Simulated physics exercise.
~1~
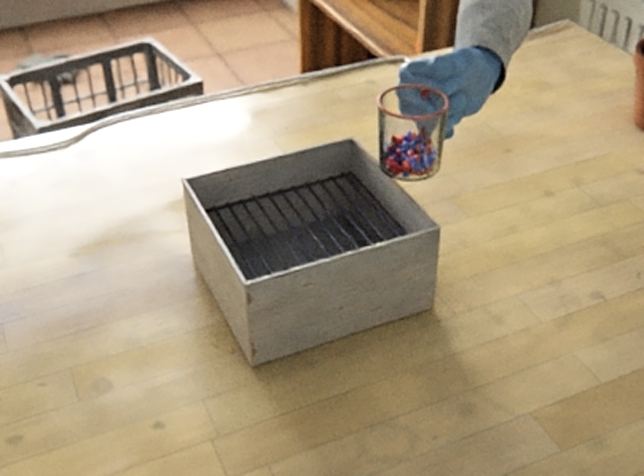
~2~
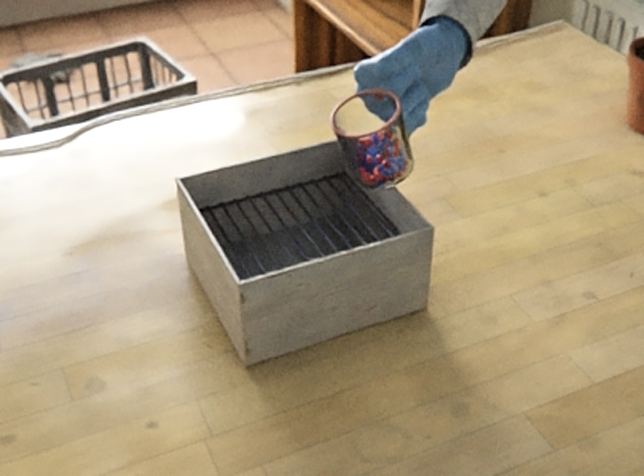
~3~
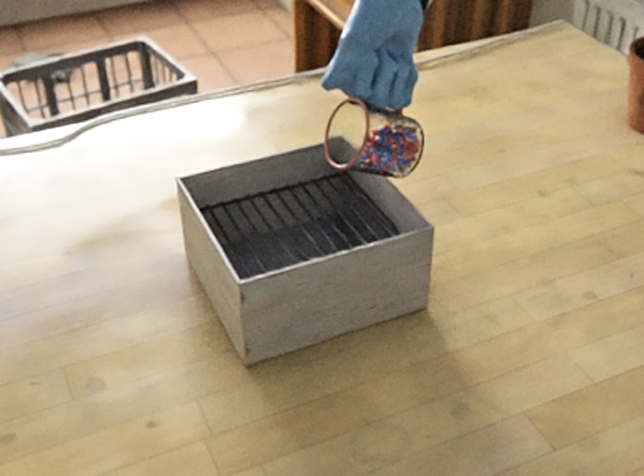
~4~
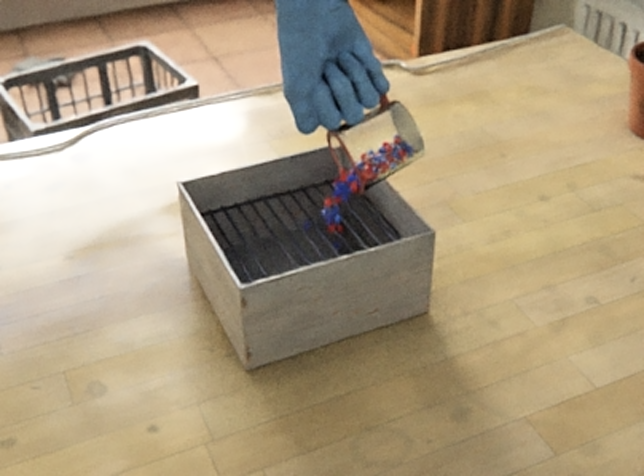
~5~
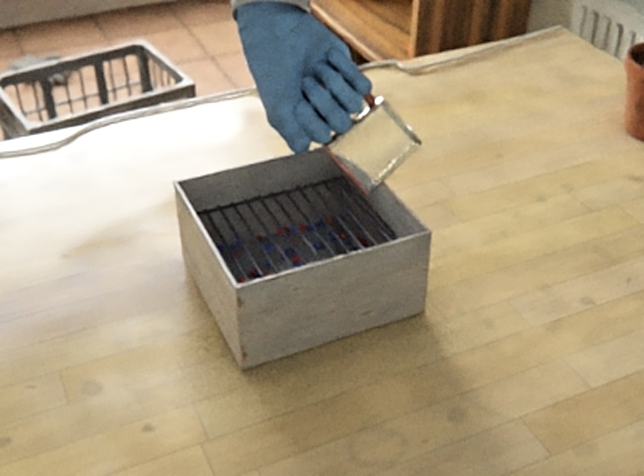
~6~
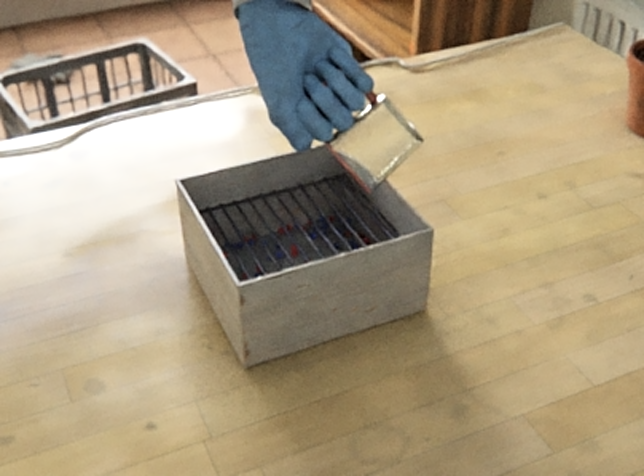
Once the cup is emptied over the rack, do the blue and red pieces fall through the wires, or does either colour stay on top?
Both colours fall through. The blue pieces and the red pieces all end up beneath the wire rack.
